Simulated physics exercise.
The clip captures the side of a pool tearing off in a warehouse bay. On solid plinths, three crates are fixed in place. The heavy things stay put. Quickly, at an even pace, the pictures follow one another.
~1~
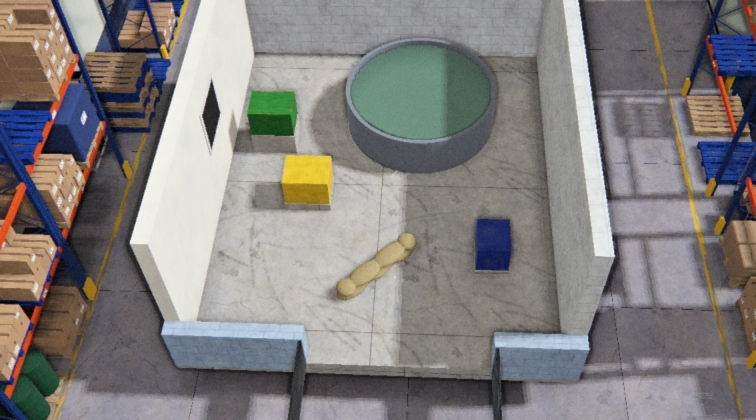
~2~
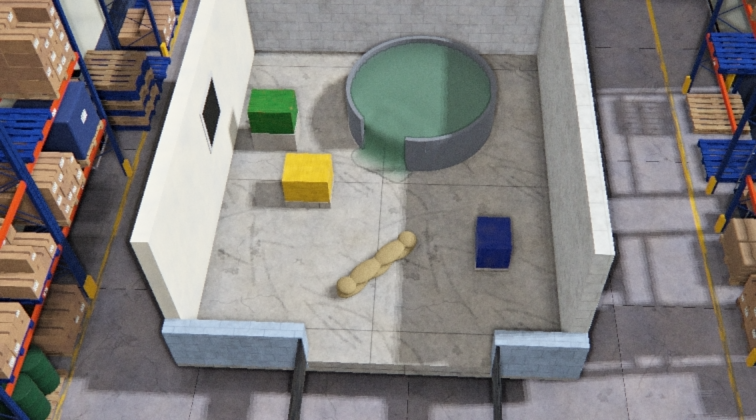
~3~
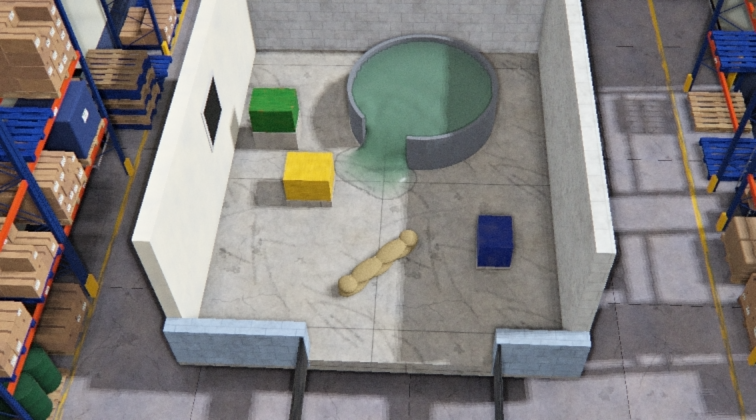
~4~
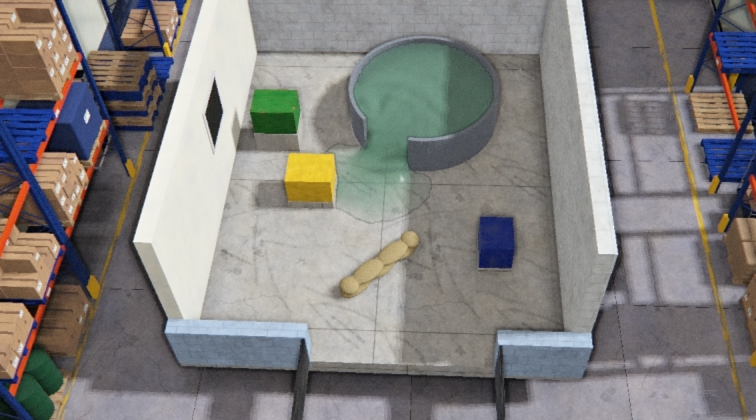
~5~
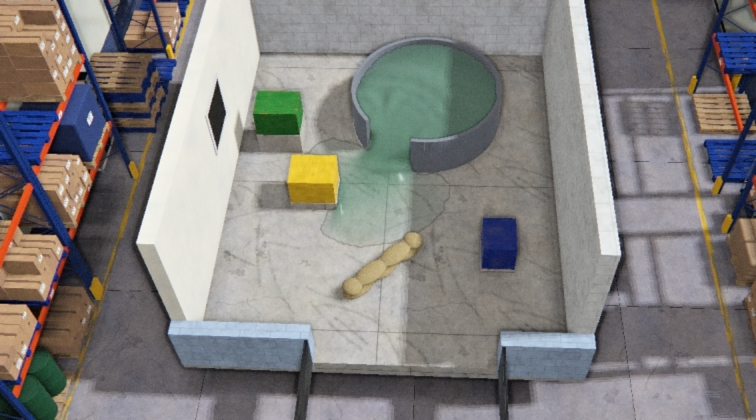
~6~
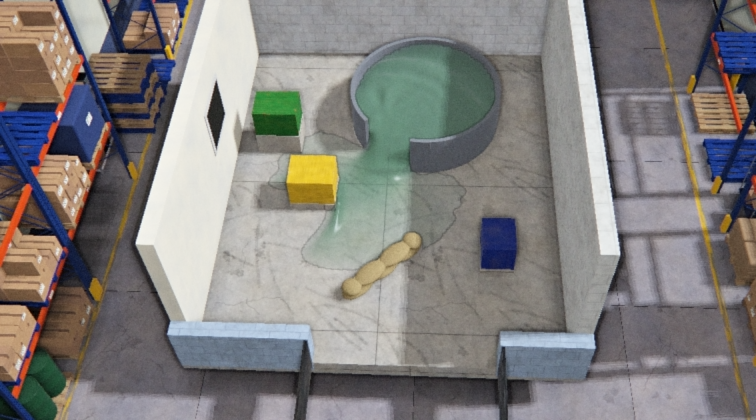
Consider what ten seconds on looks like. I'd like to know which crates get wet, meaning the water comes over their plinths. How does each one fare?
The blue crate does not get wet. The green crate does not get wet. The yellow crate does get wet.
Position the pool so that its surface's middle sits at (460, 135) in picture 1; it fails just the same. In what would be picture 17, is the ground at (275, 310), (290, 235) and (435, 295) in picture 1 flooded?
Taking the three spots in order: Swamped, swamped, swamped.
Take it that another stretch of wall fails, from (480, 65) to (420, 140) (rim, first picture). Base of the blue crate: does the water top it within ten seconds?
As far as I can tell, the blue crate is overrun.
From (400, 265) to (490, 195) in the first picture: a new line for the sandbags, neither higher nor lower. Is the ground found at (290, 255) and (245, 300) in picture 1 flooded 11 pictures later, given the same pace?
Status by location - soaked; soaked.
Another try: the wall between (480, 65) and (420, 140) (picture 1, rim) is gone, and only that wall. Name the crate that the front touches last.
The crate marked green.
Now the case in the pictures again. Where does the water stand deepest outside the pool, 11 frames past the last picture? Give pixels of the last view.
Somewhere near (198, 345), I think.
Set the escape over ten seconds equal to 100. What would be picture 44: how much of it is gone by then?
Estimated share: Close to 55 %.
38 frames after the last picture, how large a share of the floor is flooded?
My estimate is close to 85 per cent.
A moment on, water covers 30 % of the floor; the blue crate water round its plinth, the green crate water round its plinth, the yellow crate water round its plinth.
Next, water covers 45 % of the floor; the blue crate water round its plinth, the green crate water round its plinth, the yellow crate water round its plinth.
Then, water covers 55 % of the floor; the blue crate water round its plinth, the green crate water round its plinth, the yellow crate water round its plinth.
Later, water covers 85 % of the floor; the blue crate water round its plinth, the green crate water round its plinth, the yellow crate water round its plinth.
In the end, water covers 100 % of the floor; the blue crate stayed above the water, the green crate stayed above the water, the yellow crate was topped.
